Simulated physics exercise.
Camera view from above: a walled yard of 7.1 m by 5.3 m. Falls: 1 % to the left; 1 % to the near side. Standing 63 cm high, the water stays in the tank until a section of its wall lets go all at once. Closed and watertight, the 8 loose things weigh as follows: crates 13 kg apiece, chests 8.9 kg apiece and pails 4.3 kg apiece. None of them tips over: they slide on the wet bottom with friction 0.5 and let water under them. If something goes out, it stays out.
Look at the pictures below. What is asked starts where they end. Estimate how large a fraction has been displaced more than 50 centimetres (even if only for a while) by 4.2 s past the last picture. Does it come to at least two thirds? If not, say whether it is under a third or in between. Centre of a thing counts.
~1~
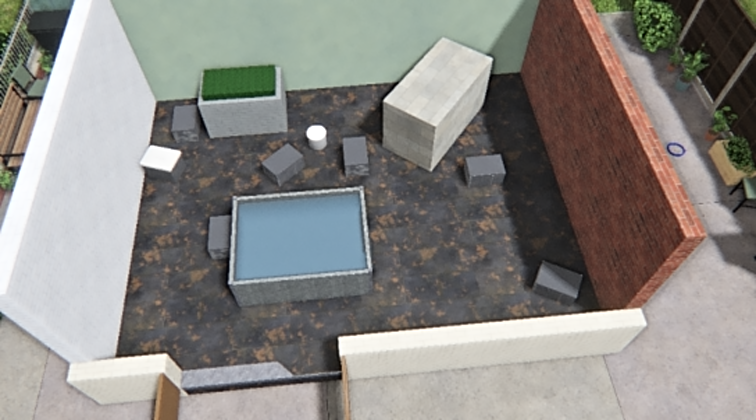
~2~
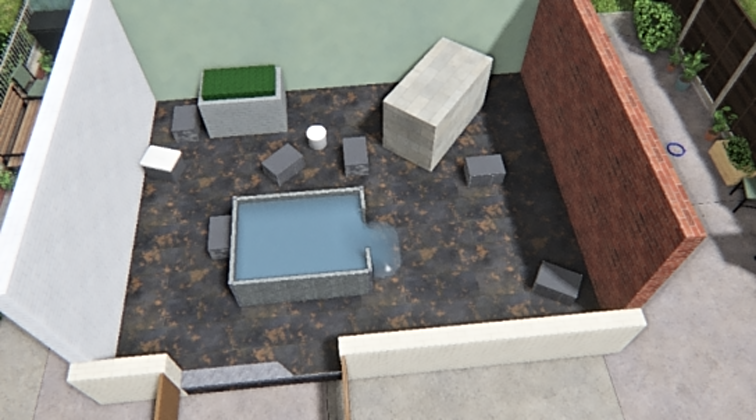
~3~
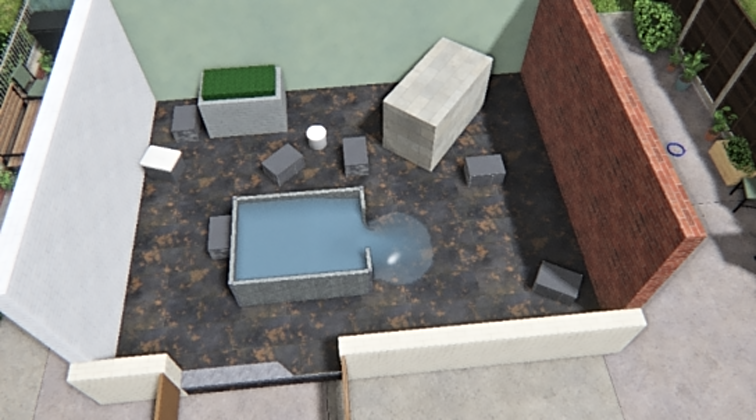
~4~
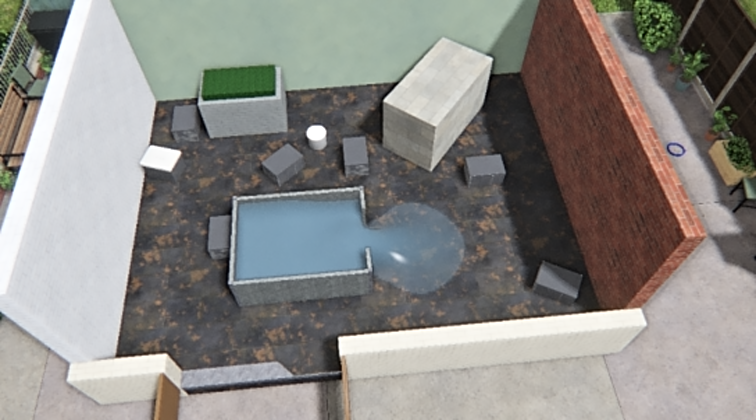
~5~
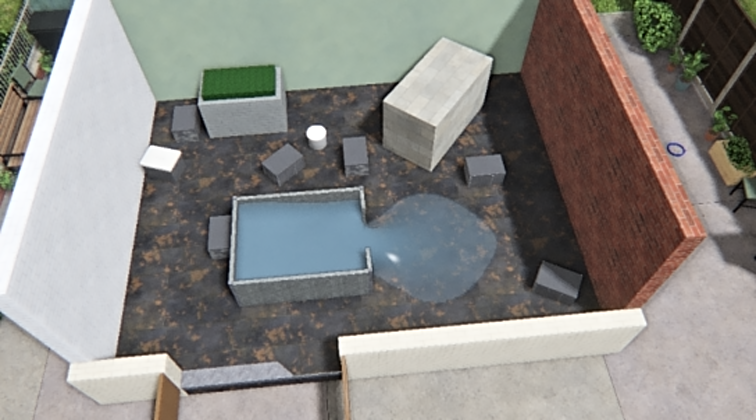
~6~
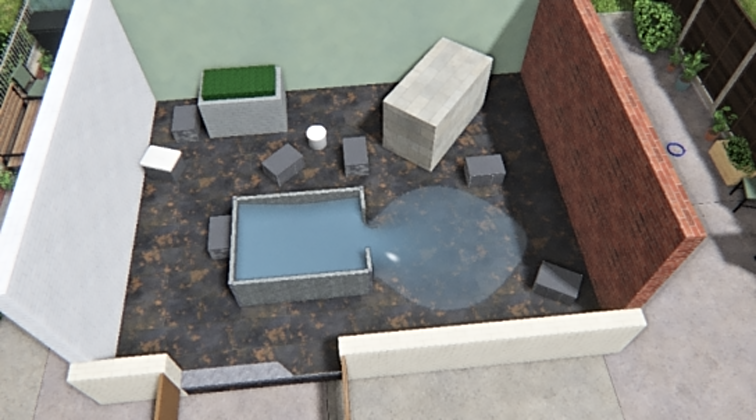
The tally will land in the lowest bracket.
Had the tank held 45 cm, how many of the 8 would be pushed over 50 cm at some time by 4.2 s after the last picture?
Then it comes to 2.
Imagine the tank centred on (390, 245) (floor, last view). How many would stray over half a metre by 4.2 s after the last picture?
1.
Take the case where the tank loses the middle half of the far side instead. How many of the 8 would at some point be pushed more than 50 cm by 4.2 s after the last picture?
That gives 5 of them.
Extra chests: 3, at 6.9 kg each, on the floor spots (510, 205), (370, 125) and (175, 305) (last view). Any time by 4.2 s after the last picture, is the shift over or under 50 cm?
Check, in order - exceeded, not exceeded, not exceeded.
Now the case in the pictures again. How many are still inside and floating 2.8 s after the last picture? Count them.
At that time, 2.
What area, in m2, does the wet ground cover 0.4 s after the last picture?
Roughly 10.5 m2 of it is wet.
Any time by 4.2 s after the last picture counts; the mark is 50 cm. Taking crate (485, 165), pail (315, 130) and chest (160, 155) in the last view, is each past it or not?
Result, in order: Overshooting / undershooting / undershooting.
Then, 0.4 s after the last picture 0 of 8 are over 50 cm from their spots; 0 afloat.
Then, 1.5 s after the last picture 1 of 8 are over 50 cm from their spots; 1 afloat.
Then, 2.8 s after the last picture 1 of 8 are over 50 cm from their spots; 2 afloat.
Then, 4.2 s after the last picture 2 of 8 are over 50 cm from their spots, and 2 have been at some point; 2 afloat.
